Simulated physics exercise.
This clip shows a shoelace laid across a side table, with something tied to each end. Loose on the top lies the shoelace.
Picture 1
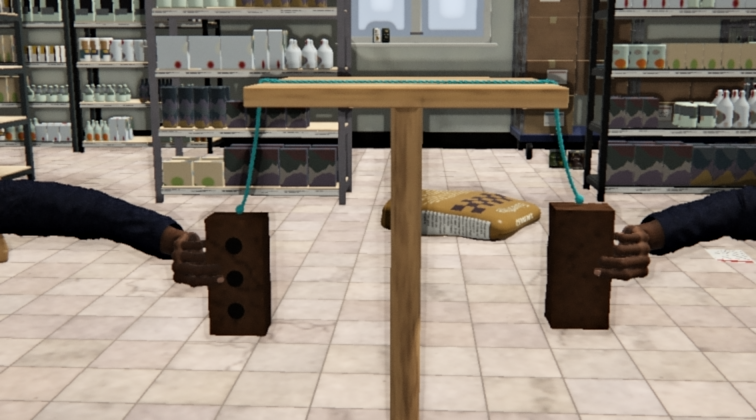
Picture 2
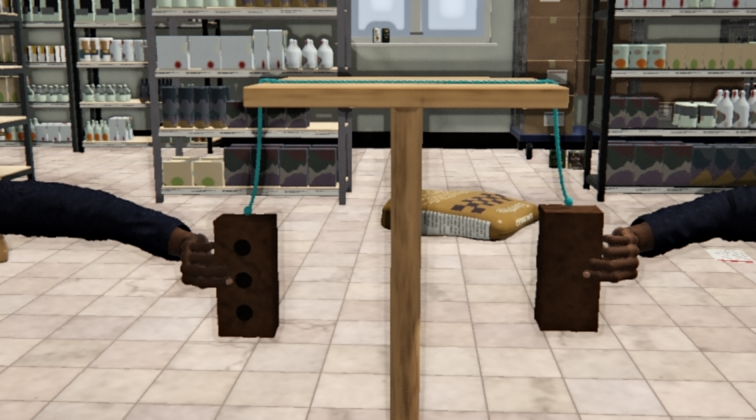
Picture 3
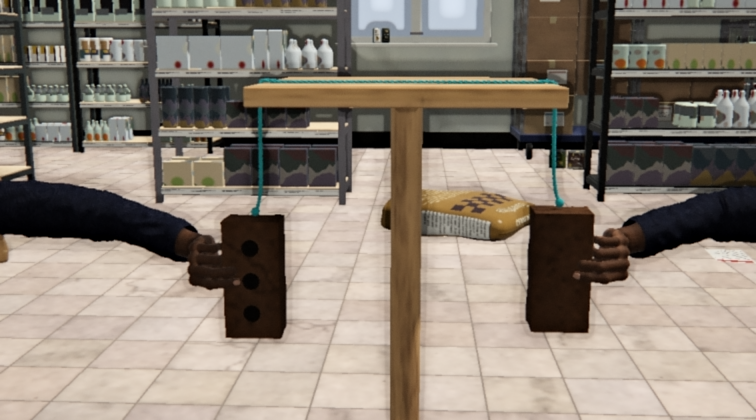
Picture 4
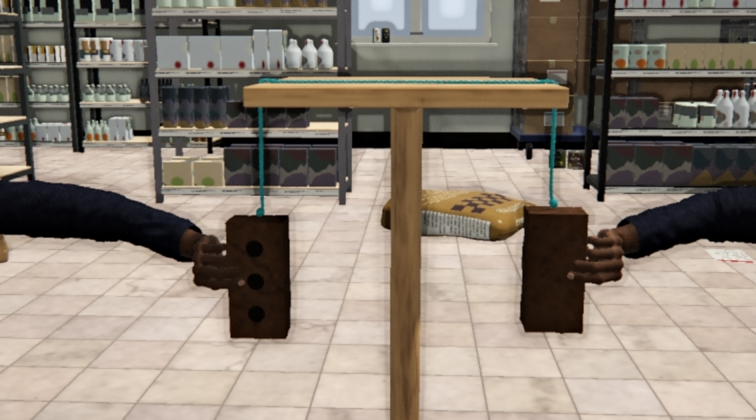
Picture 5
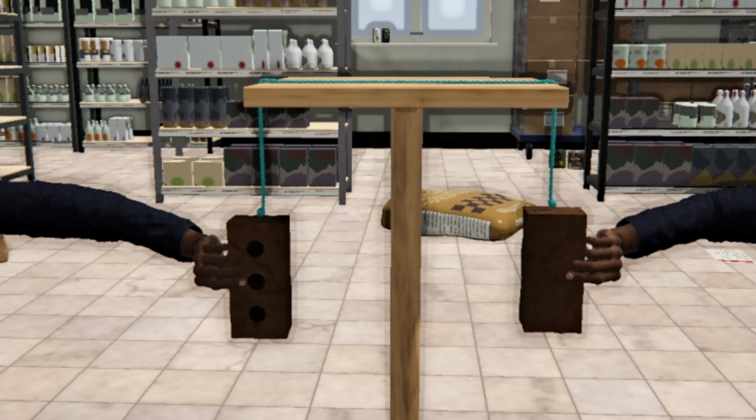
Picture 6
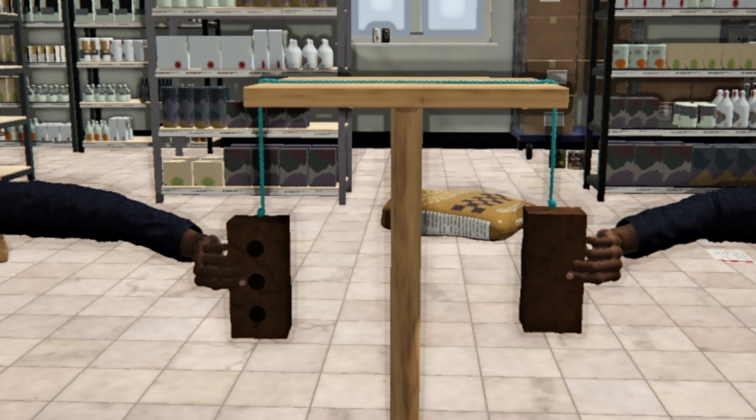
In a shop with a pale tiled floor and stocked shelves, a fixed, level view faces a light wooden table. A teal cord lies across its top and hangs down both sides, tied to a dark reddish-brown brick at each end, with a yellowish-brown bag behind. Two dark-sleeved arms, one from each side, move the bricks slightly inward until the cords hang nearly vertical, then keep them almost still.
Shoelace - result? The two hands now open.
No motion.
Then, 0.46 s after the last picture, left brick hanging as before near (268, 278); right brick hanging as before near (544, 272).
Then, 1.18 s after the last picture, left brick hanging as before near (261, 278); right brick hanging as before near (552, 272).
At rest, left brick hanging as before near (269, 278); right brick hanging as before near (545, 272). The shoelace hangs still.
